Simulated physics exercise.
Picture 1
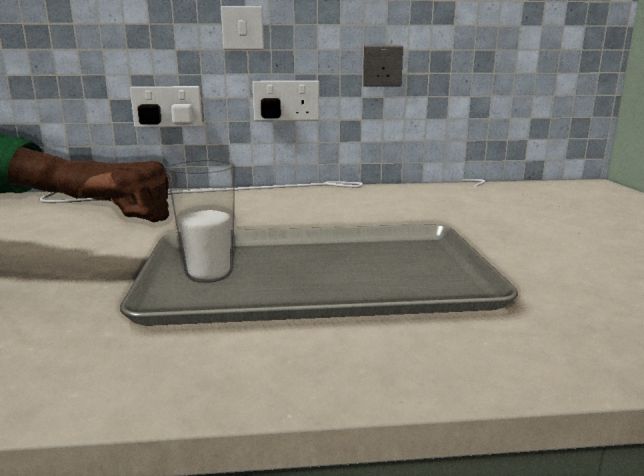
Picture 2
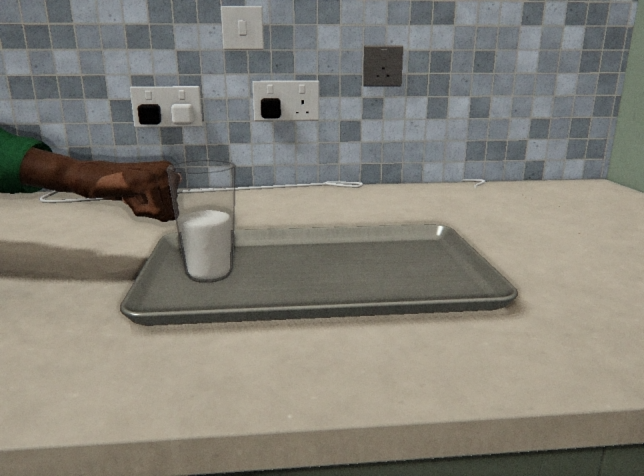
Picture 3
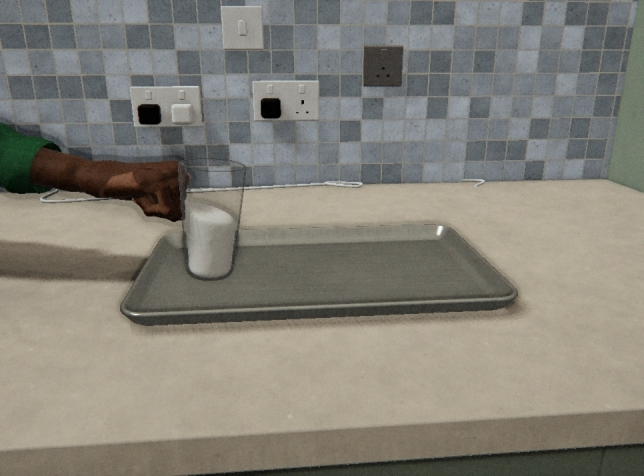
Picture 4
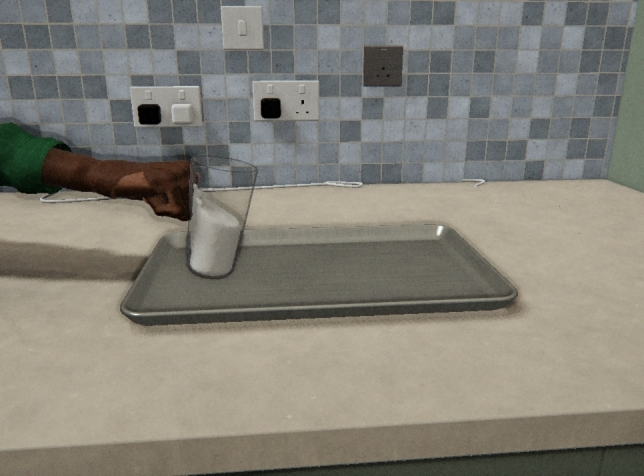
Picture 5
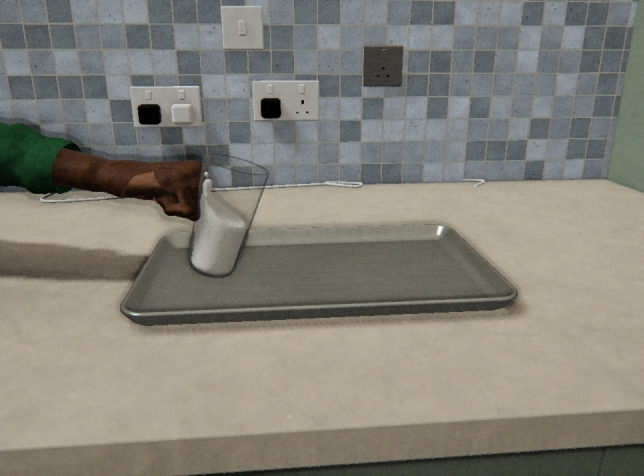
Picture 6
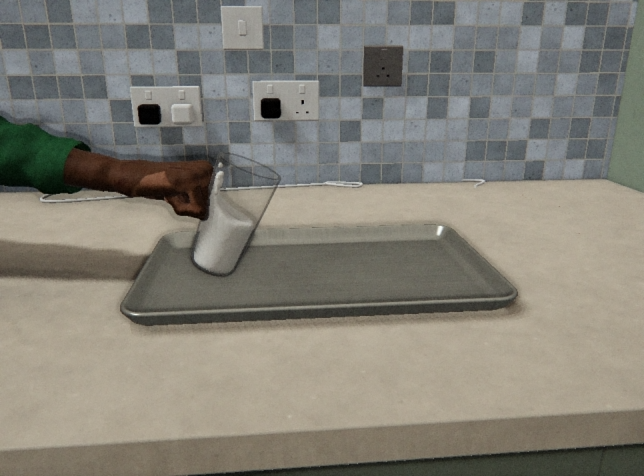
A hand pushes a tall glass of milk on a tray, leaning it to the right.
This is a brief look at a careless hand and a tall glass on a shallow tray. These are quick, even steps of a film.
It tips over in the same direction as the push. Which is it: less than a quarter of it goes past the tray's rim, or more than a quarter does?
So the tray ends up with less than three quarters of it.
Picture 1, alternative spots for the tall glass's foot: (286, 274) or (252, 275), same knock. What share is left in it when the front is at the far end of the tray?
First about 80, then 80 per cent.
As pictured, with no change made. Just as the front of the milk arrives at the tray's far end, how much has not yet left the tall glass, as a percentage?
Roughly 70 % is still in the tall glass.
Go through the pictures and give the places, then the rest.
It leans 0°; its right rim is at (233, 168); the milk meets the walls at (180, 217) and (231, 215); the tray's far rim is at (478, 256); the tray is clear ahead, in the first frame.
It leans 0°; its right rim is at (234, 168); the milk meets the walls at (180, 217) and (230, 215), in the second frame.
It leans 5°; its right rim is at (244, 169); the milk meets the walls at (185, 201) and (231, 215), in the third frame.
It leans 11°; its right rim is at (256, 171); the milk meets the walls at (194, 185) and (238, 219), in the fourth frame.
It leans 17°; its right rim is at (267, 174); the milk meets the walls at (201, 200) and (246, 223), in the fifth frame.
It leans 23°; its right rim is at (279, 179); the milk meets the walls at (207, 209) and (255, 221), in the sixth frame.
A moment on, the tall glass is falling and 100 per cent is in the glass, 0 on the tray and 0 above or beyond its rim.
Next, the tall glass lies on its side and 70 per cent is in the glass, 26 on the tray and 4 above or beyond its rim.
Then the tall glass lies on its side and 35 per cent is in the glass, 55 on the tray and 10 above or beyond its rim.
Later the tall glass lies on its side and 19 per cent is in the glass, 41 on the tray and 41 above or beyond its rim.
Finally, 60 per cent is held by tray and glass, 40 is off the tray.
